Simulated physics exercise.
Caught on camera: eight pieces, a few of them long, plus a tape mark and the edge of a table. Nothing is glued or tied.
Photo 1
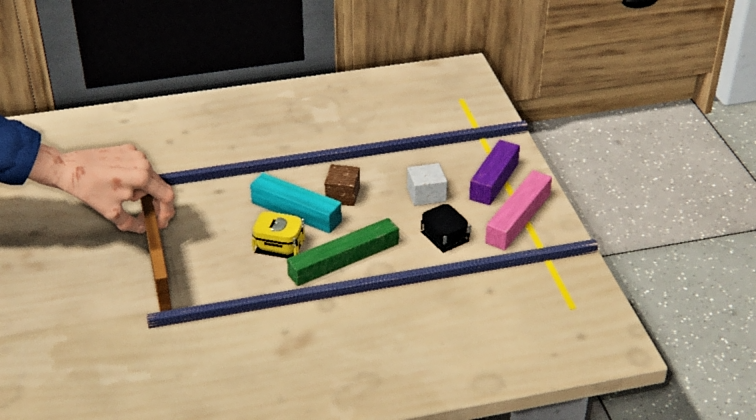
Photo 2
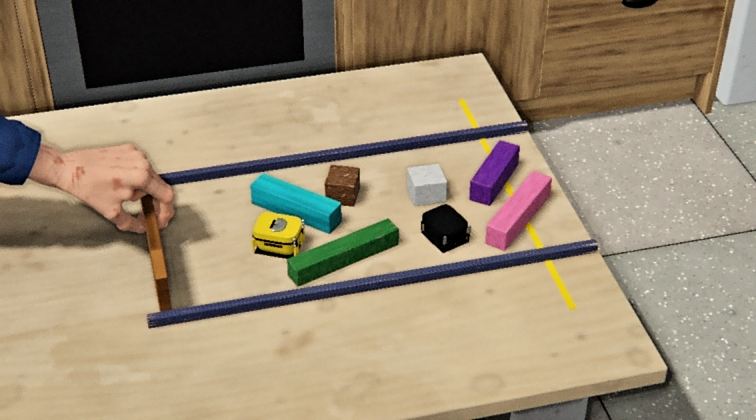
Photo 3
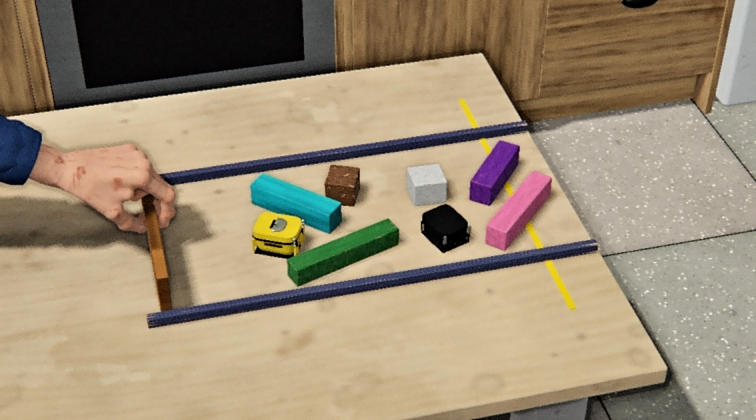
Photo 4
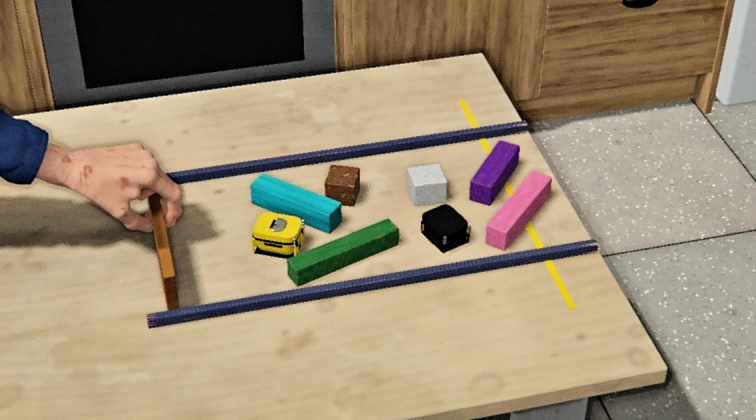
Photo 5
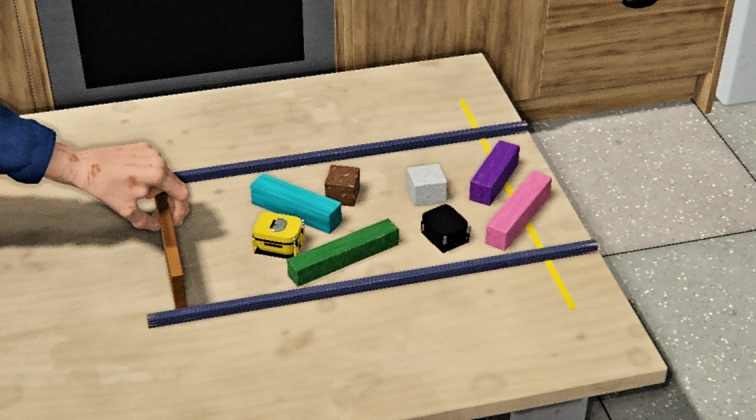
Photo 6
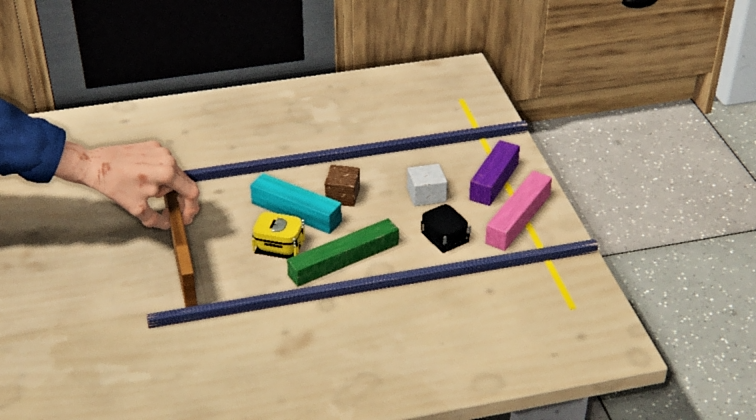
A hand slid an upright wooden board a little to the right between two dark rails, while the colourful bars, small blocks and yellow case ahead of it stayed still near a yellow tape line.
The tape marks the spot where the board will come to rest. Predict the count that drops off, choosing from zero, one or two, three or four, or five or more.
Turns out three or four get pushed past the edge and drop.
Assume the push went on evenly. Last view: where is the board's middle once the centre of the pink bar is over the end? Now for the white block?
The middle is at (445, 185) when it's the pink bar, and at (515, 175) when it's the white block.
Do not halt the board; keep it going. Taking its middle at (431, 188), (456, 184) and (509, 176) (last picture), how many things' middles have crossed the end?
0, 1 and 3.
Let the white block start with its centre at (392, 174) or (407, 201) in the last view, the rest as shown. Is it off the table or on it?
First place: It does not drop; second place: It does not drop.
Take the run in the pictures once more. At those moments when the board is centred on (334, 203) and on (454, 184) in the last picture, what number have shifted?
The first number is 5, the next one 8.
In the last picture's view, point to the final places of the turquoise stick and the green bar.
You'll see the turquoise stick at (537, 169), with the green bar at (574, 210).
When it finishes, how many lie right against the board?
The number is 4.
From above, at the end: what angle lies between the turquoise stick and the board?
About 30 degrees.
Soon after, none off yet; pink bar at rest near (519, 210); purple bar at rest near (495, 173); white block at rest near (427, 185).
At rest, the number that fall off is three or four; fallen, black case, purple bar and pink bar.
